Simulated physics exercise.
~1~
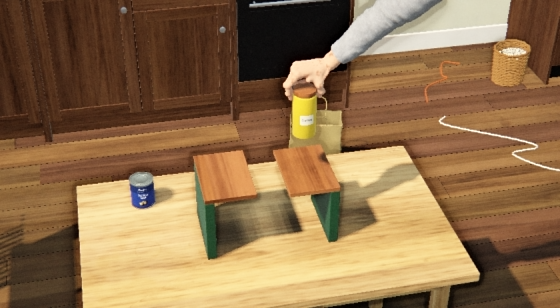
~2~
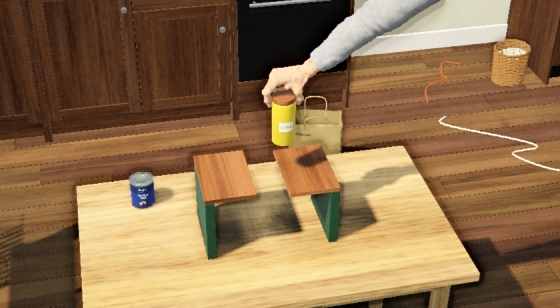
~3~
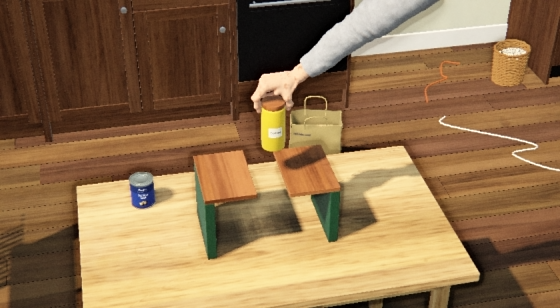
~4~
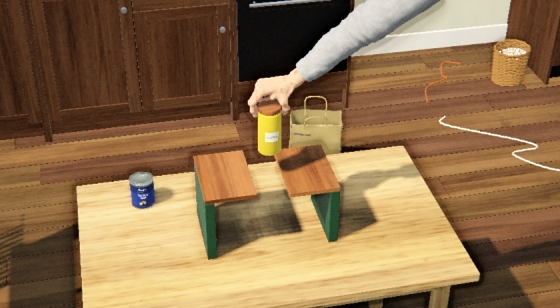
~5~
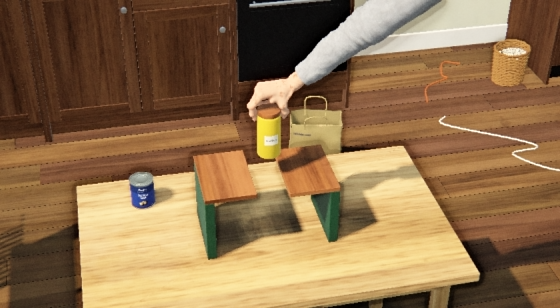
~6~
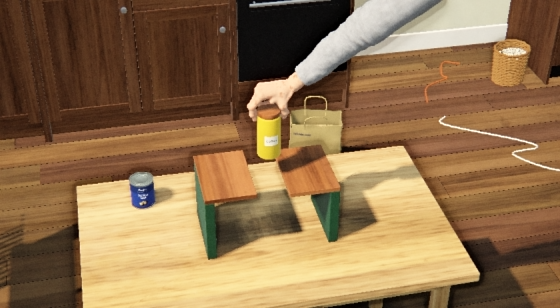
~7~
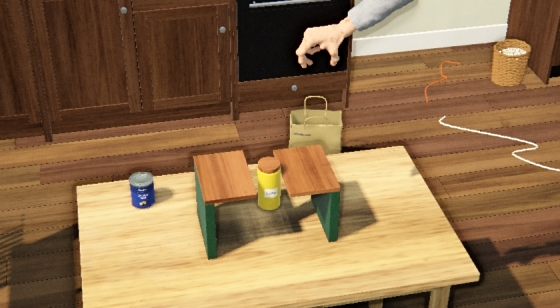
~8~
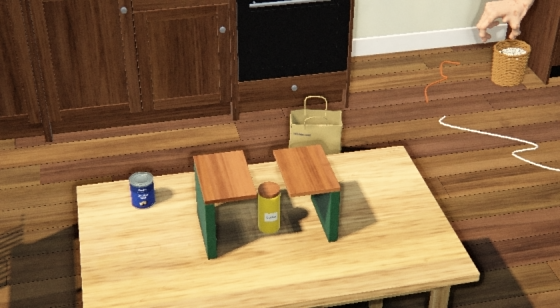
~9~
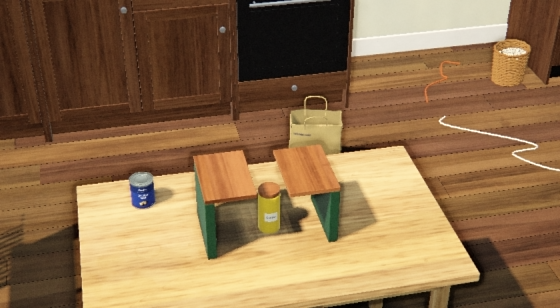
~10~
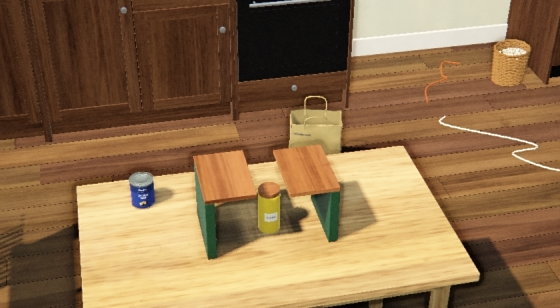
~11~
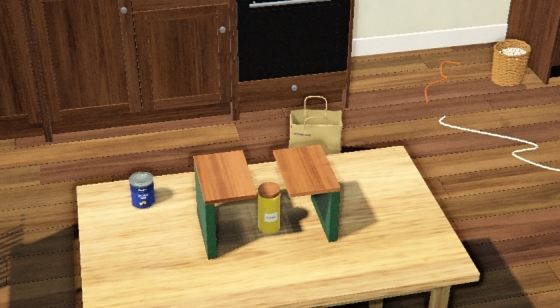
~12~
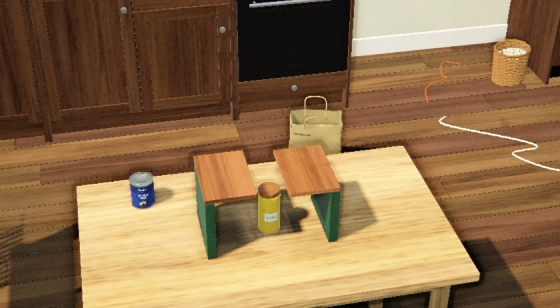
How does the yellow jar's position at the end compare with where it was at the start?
At the start the yellow jar was held up in the air by a hand, above the right-hand stand. By the end it was lower and a little farther left, standing upright on the table between the two stands.
